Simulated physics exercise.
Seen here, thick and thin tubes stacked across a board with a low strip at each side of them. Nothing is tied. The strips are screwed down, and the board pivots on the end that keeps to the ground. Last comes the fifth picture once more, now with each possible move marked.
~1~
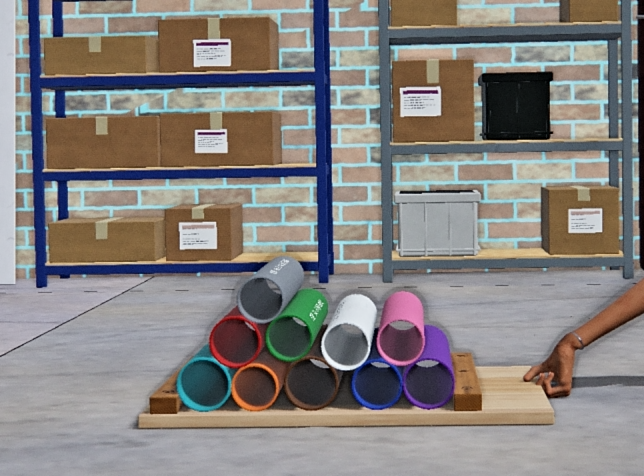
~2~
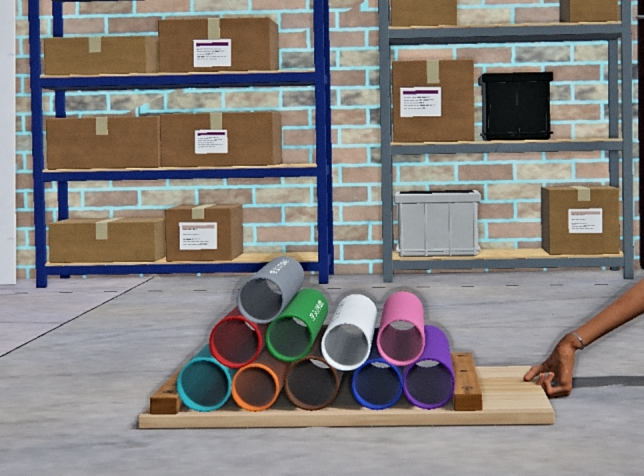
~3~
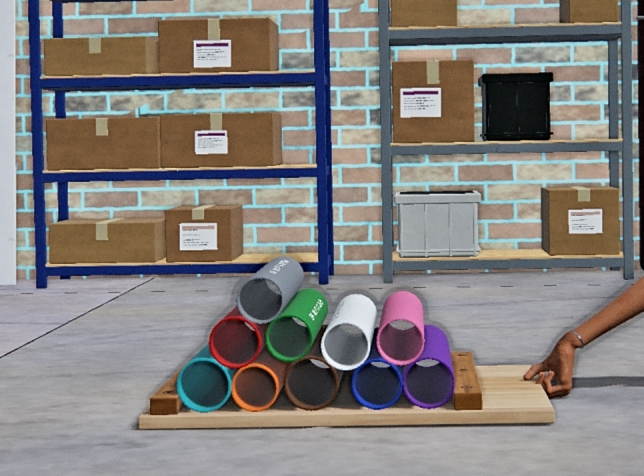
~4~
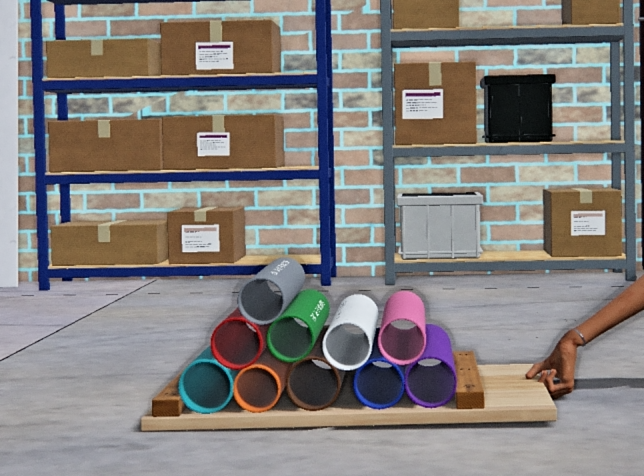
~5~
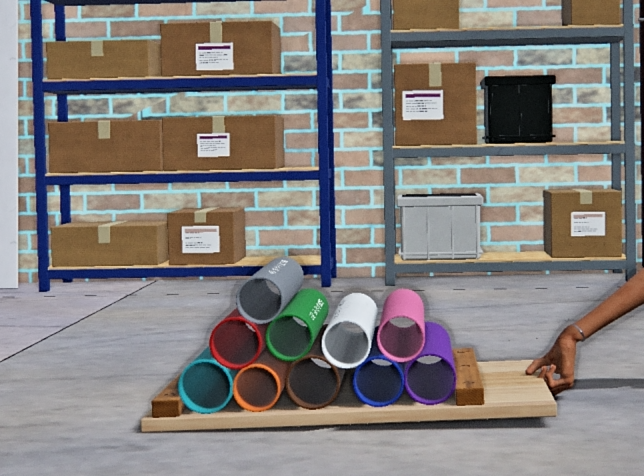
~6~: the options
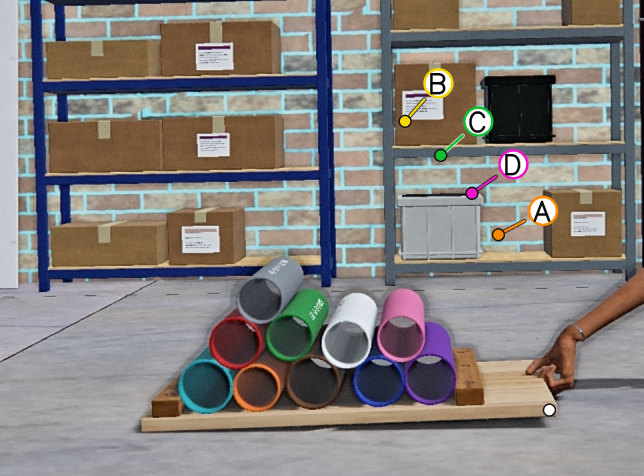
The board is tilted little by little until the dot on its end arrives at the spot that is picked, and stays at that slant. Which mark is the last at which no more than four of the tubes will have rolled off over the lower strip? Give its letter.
Stop at A.
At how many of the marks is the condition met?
One of the four.
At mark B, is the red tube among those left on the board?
The red tube: No.
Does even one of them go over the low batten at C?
At C: Yes.
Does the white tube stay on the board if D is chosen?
The white tube: No.
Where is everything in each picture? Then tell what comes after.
The first picture shows white tube (346, 346); pink tube (401, 342); green tube (289, 338).
The second picture shows green tube (289, 338); grey tube (261, 300).
The third picture shows board (351, 386); purple tube (429, 383); pink tube (400, 342); blue tube (377, 384).
The fourth picture shows board (353, 387); turquoise tube (206, 387); orange tube (257, 389).
The fifth picture shows board (354, 385); turquoise tube (205, 387); orange tube (256, 388).
On the copy, A at (499, 235); B at (405, 122); C at (441, 155); D at (472, 193); the white dot at (549, 410).
On A. First, board at 16°.
Then, board at 27°.
Finally, board at 27°, none over the low batten.
By contrast, B six over the low batten; C five over the low batten; D five over the low batten.
